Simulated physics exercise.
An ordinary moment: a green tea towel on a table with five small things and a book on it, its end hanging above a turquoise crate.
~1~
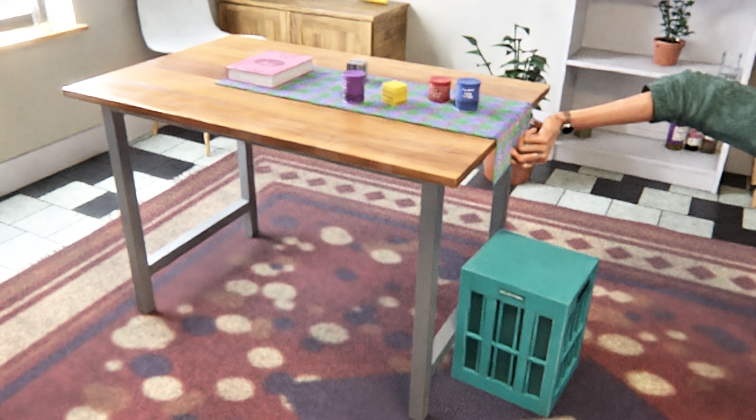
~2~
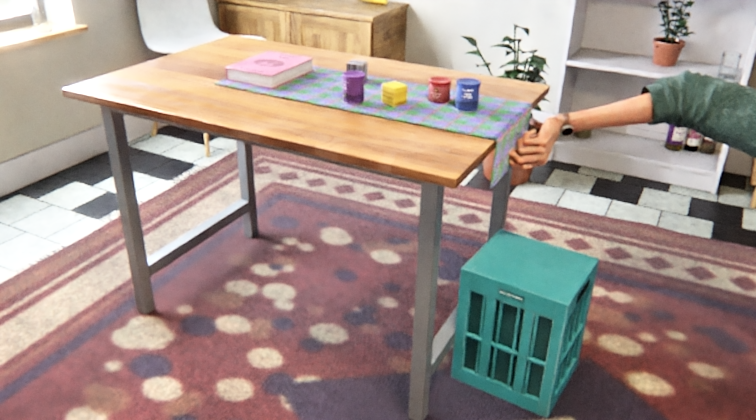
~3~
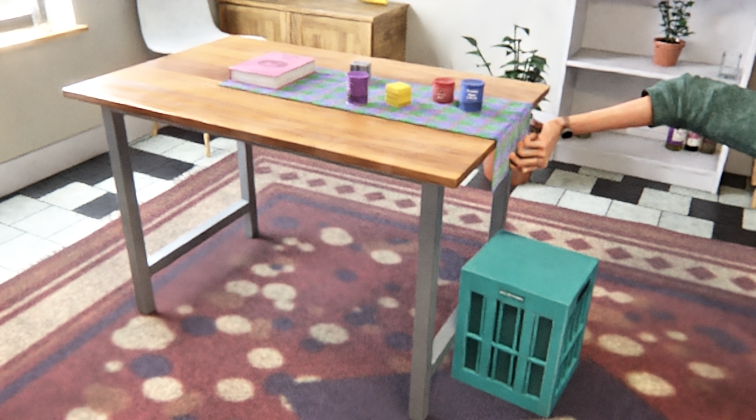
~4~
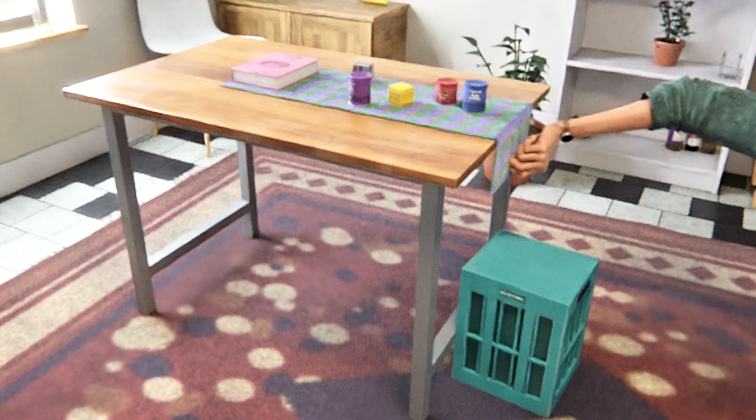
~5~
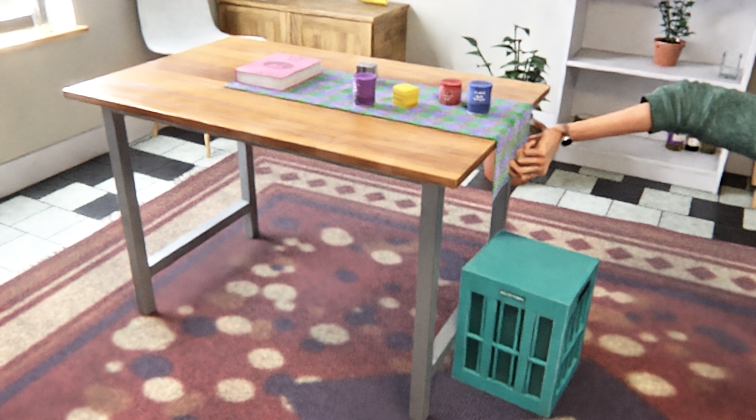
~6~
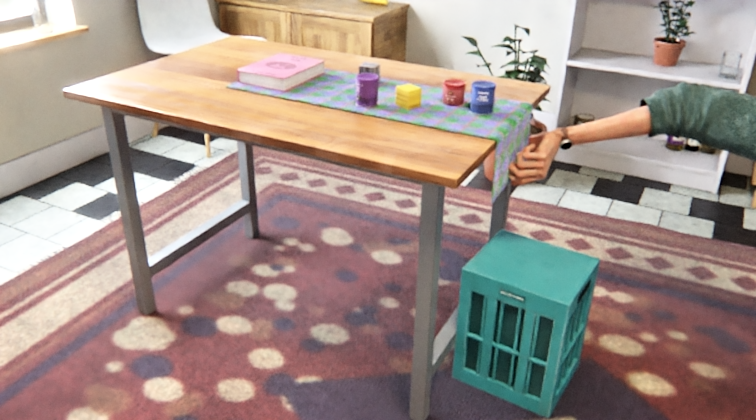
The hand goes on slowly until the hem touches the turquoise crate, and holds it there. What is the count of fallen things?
The count of fallen things is two.
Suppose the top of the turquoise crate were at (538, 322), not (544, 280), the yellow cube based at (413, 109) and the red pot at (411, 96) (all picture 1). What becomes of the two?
The yellow cube tumbles off; the red pot falls.
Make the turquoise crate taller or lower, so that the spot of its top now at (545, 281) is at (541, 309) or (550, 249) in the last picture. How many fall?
Then 3 and 1.
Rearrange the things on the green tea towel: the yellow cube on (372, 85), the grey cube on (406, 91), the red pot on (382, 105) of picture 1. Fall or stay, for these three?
The yellow cube keeps its place on top, the grey cube holds on, the red pot survives.
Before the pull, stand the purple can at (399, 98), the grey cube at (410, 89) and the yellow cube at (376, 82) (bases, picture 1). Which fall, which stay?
The purple can remains up; the grey cube survives; the yellow cube stays on.
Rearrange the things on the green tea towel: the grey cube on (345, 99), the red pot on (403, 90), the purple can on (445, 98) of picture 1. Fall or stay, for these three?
The grey cube stays on; the red pot does not fall; the purple can is carried off.
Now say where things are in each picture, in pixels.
Hem (492, 188); blue can (469, 81); red pot (440, 79); yellow cube (395, 84); purple can (354, 73); grey cube (357, 62); top of the crate (544, 280), in the first frame.
Hem (490, 189); blue can (469, 81), in the second frame.
Hem (492, 193); red pot (444, 80), in the third frame.
Hem (490, 196); yellow cube (401, 86); top of the crate (545, 281), in the fourth frame.
Hem (493, 201); purple can (365, 76), in the fifth frame.
Hem (491, 204); blue can (484, 84); red pot (454, 82); yellow cube (409, 87); purple can (367, 76); grey cube (370, 64), in the sixth frame.
Soon after, hem near (507, 212); all still up.
After that, hem near (505, 236); blue can gone.
And then, hem on the crate; blue can and red pot gone.
In the end, hem on the crate; blue can and red pot gone. It carries off two.
